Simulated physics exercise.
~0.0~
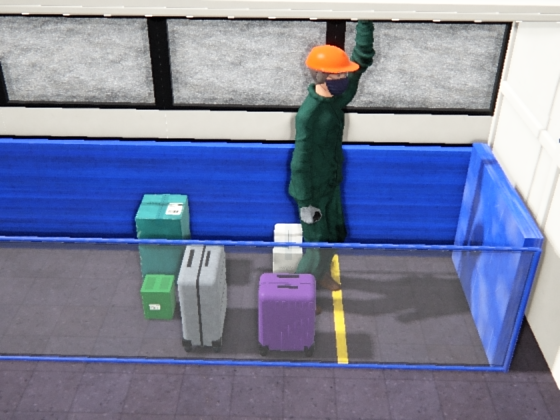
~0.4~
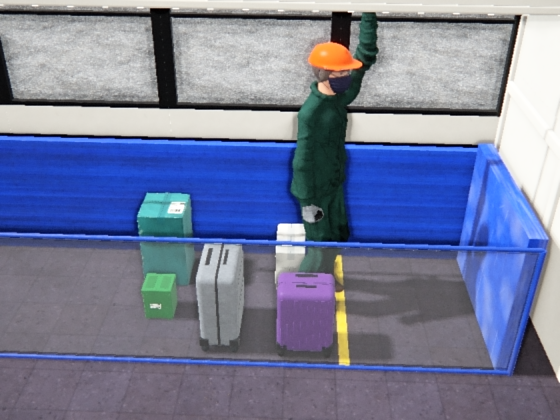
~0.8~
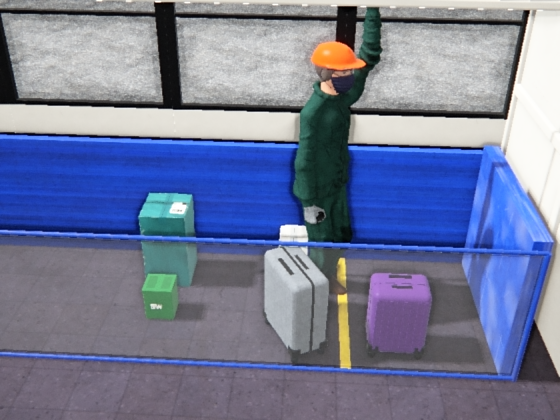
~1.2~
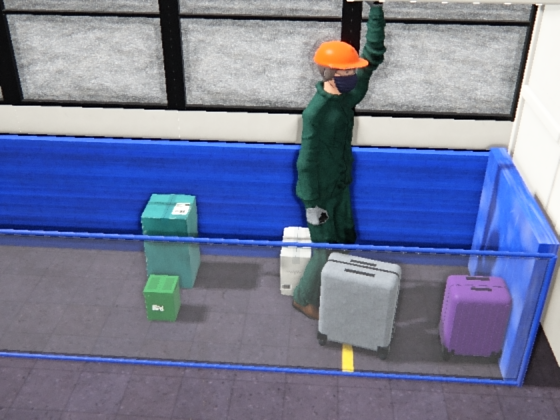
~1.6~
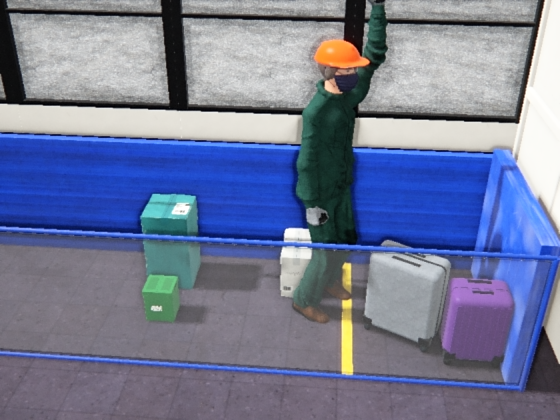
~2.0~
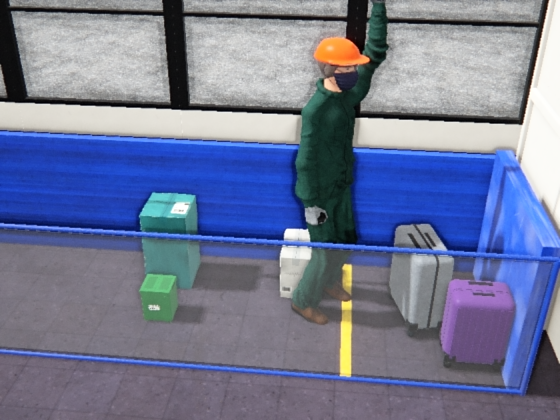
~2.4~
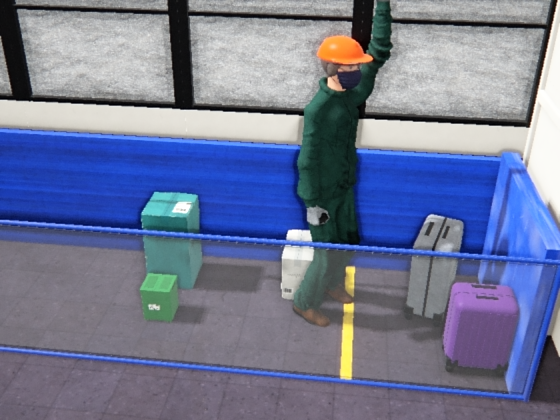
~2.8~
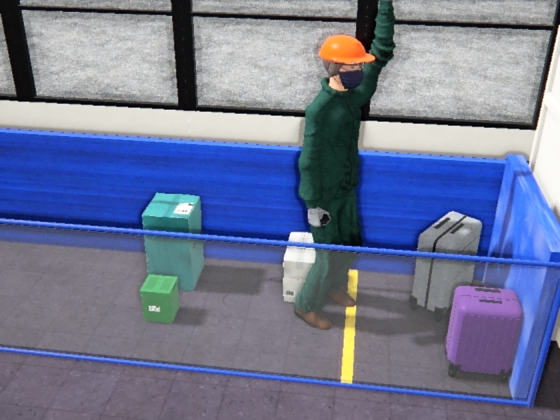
At first, a figure in an orange helmet and dark green clothing stands with one arm raised behind a low clear panel, among cases and boxes on a dark floor. The grey and purple wheeled cases begin rolling right, while the teal bag, green tub and white carton stay put. The purple case crosses the yellow line first and stops near the blue end wall. The grey case follows over the line, turning as it rolls, then drifts towards the back. It ends upright behind the purple case, both right of the line.
